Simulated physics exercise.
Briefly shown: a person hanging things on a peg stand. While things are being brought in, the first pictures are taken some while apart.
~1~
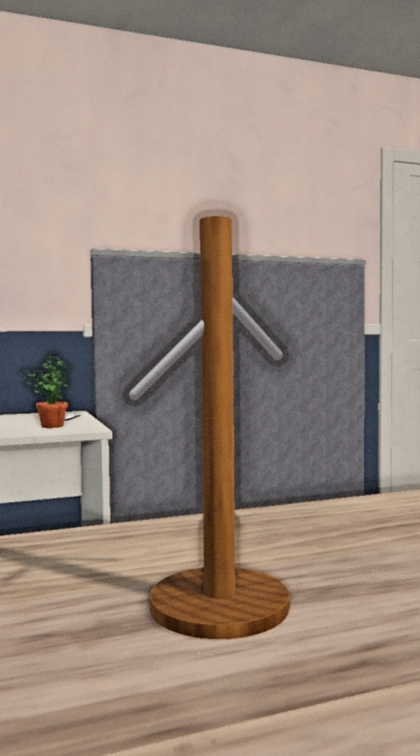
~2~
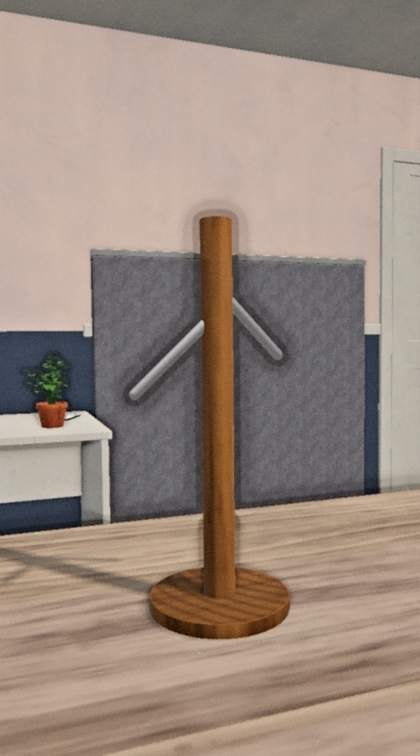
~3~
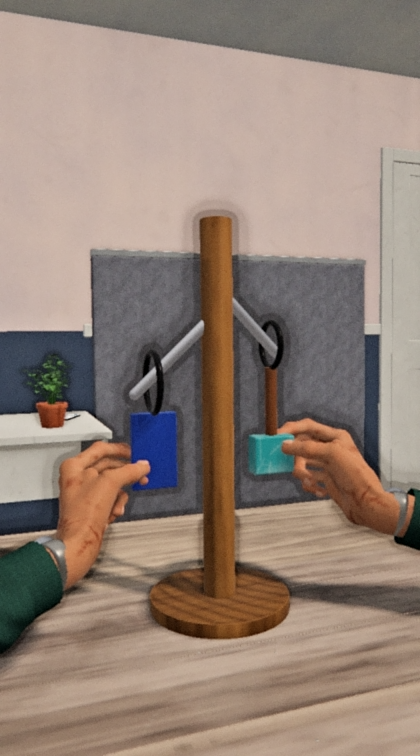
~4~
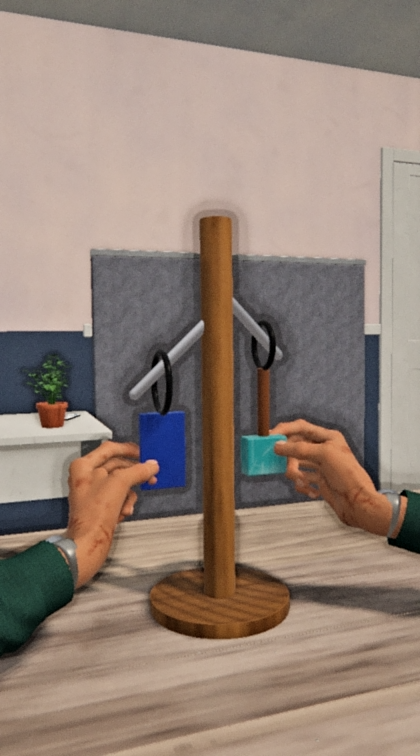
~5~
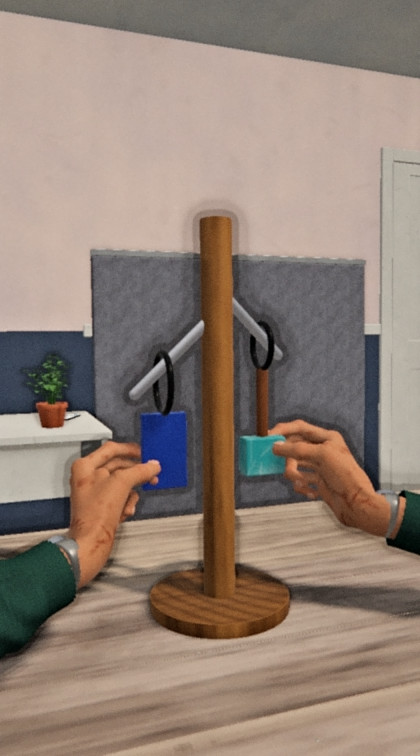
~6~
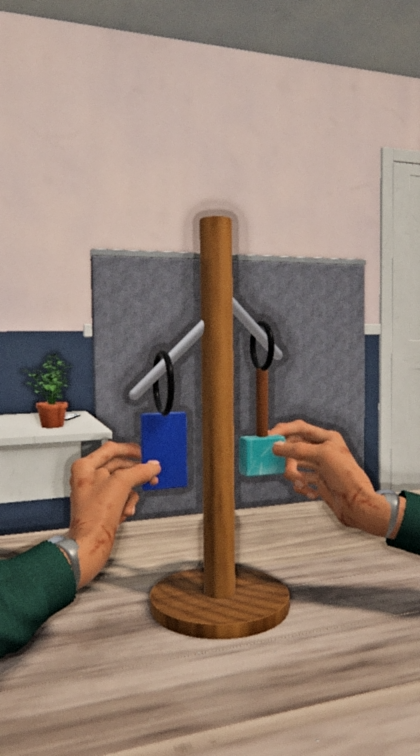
We see a wooden peg stand with two downward-slanting pegs, empty at first; then two hands bring in a blue tag on the left and a turquoise brush on the right, shift their rings slightly inward along the pegs, and keep holding them.
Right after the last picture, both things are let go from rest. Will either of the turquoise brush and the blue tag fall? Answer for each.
Turquoise brush: Falls; blue tag: Falls.
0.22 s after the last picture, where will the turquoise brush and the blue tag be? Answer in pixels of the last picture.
You'll find the turquoise brush close to (295, 513) and the blue tag close to (129, 537).
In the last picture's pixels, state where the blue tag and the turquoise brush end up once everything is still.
First (108, 600), then (374, 567).
Then, 0.22 s on from there, turquoise brush on its way down near (295, 513); blue tag on its way down near (129, 537).
In the end, the turquoise brush drops to the table, near (374, 567); the blue tag drops to the table, near (108, 601).
